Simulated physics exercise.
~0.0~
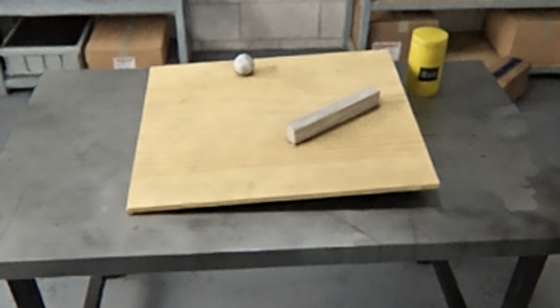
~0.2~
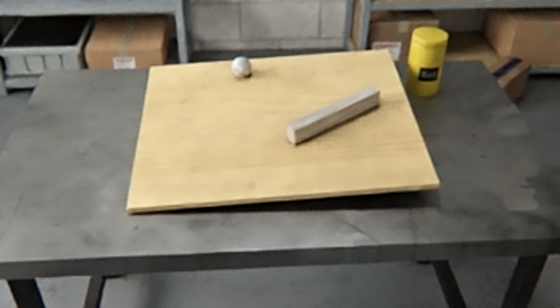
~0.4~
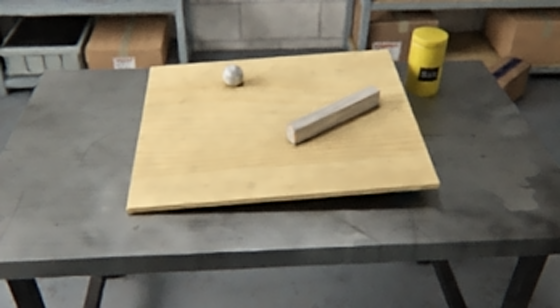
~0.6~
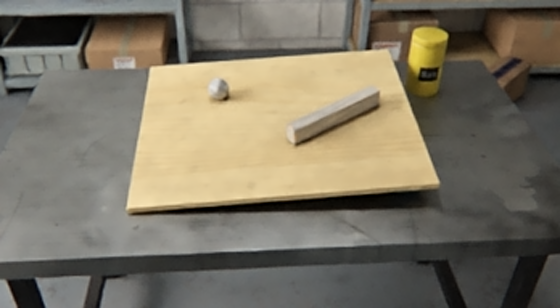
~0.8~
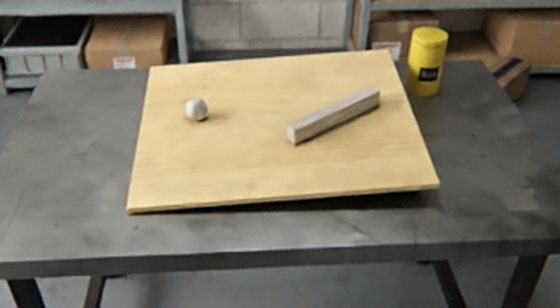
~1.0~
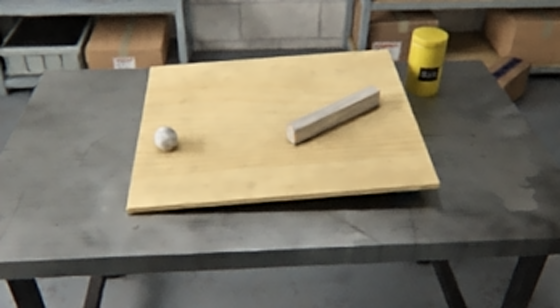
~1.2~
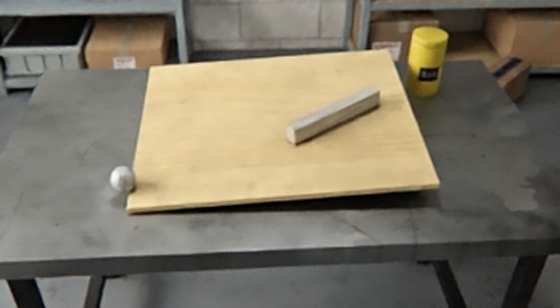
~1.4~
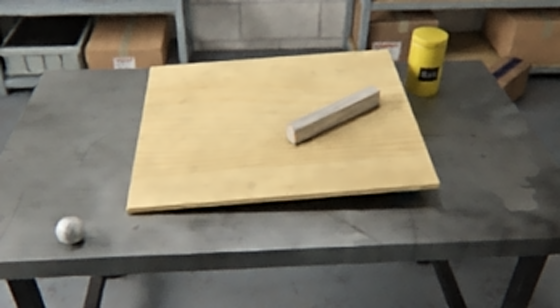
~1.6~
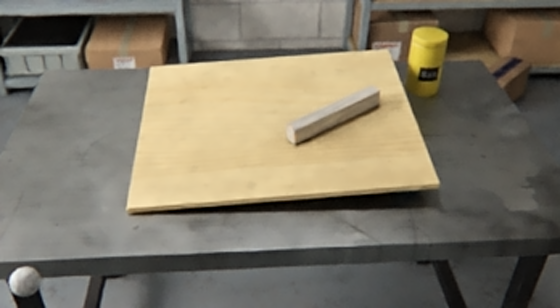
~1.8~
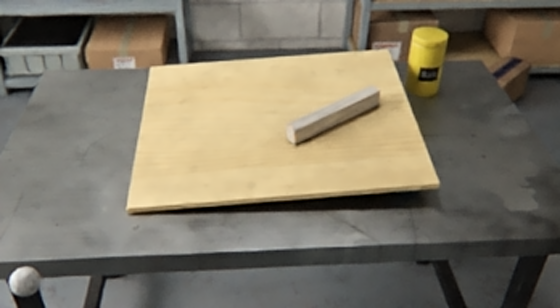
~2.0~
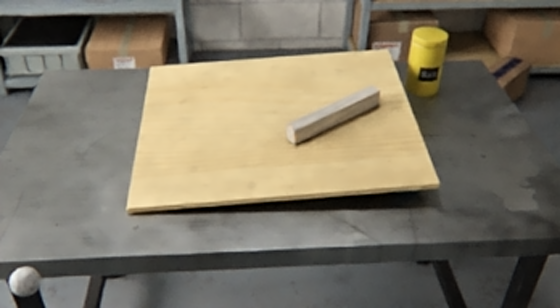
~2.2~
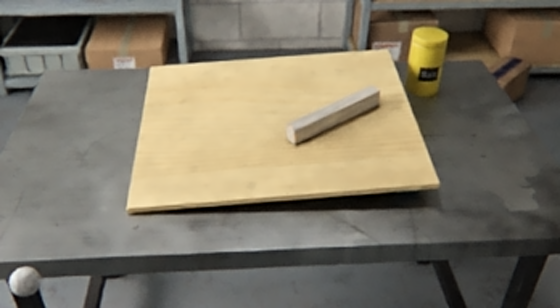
A white ball rests near the back edge of a tilted pale wooden board, which lies on a dark grey table seen from the front and slightly above. A light grey bar sits fixed on the board at right, and a yellow jar stands beyond the back right corner, with boxes on shelves behind. The ball rolls slowly left and toward the viewer, then picks up speed down the board. It leaves over the left edge, crosses the tabletop and reaches the table's front left corner. There it stays in view at the lower left, while the bar and jar remain in place.
